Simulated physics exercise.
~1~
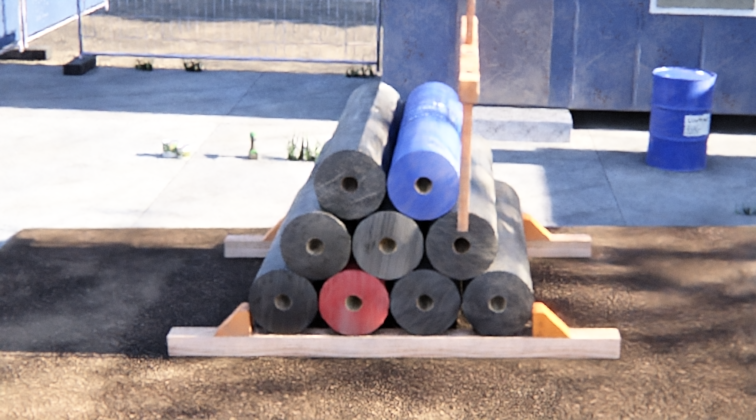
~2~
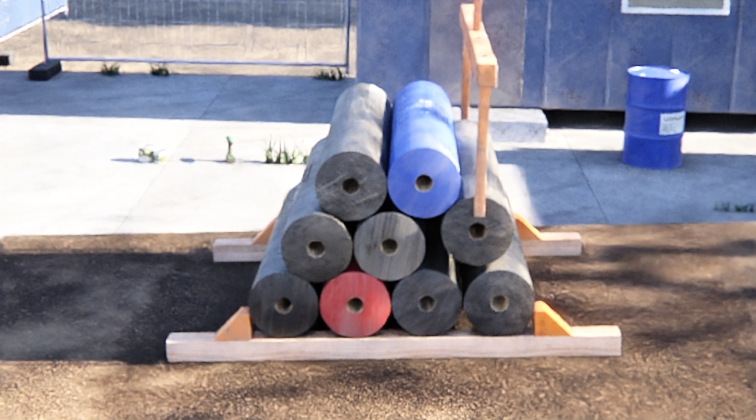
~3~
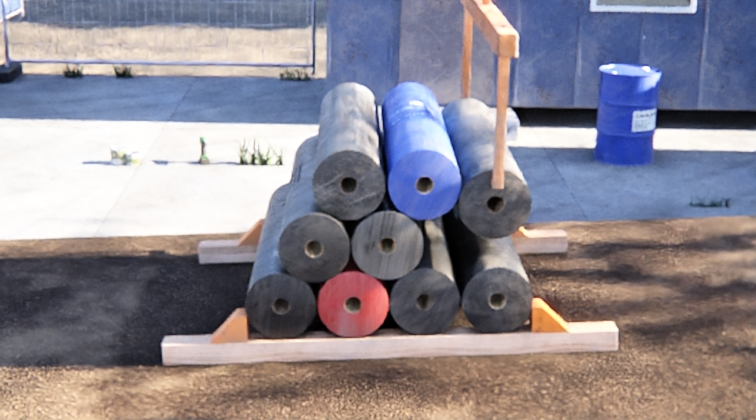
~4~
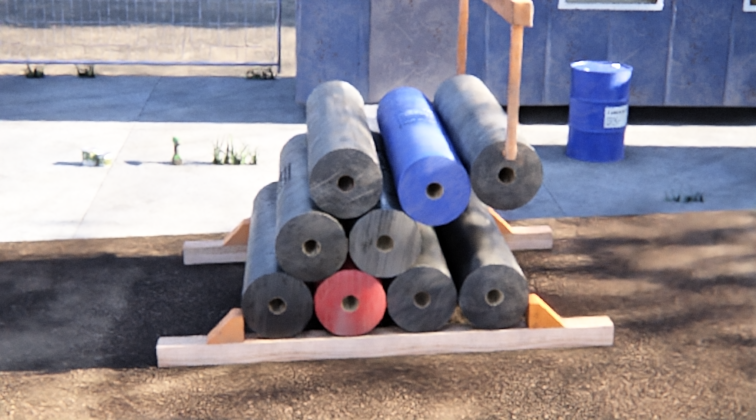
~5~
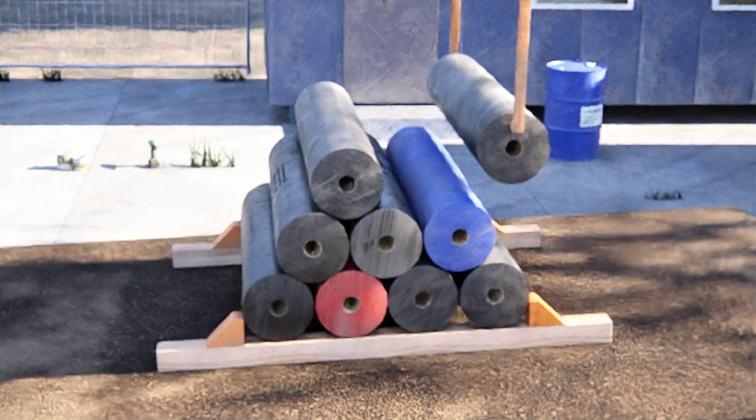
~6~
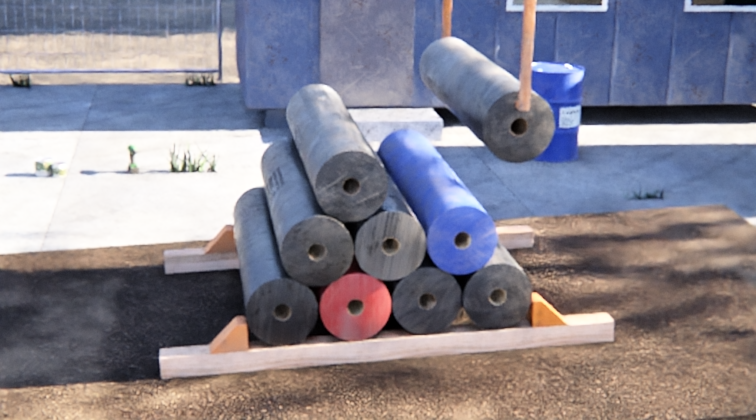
In a sunny yard, an orange beam lifts a black roll from a stack, and the blue roll drops into its place.
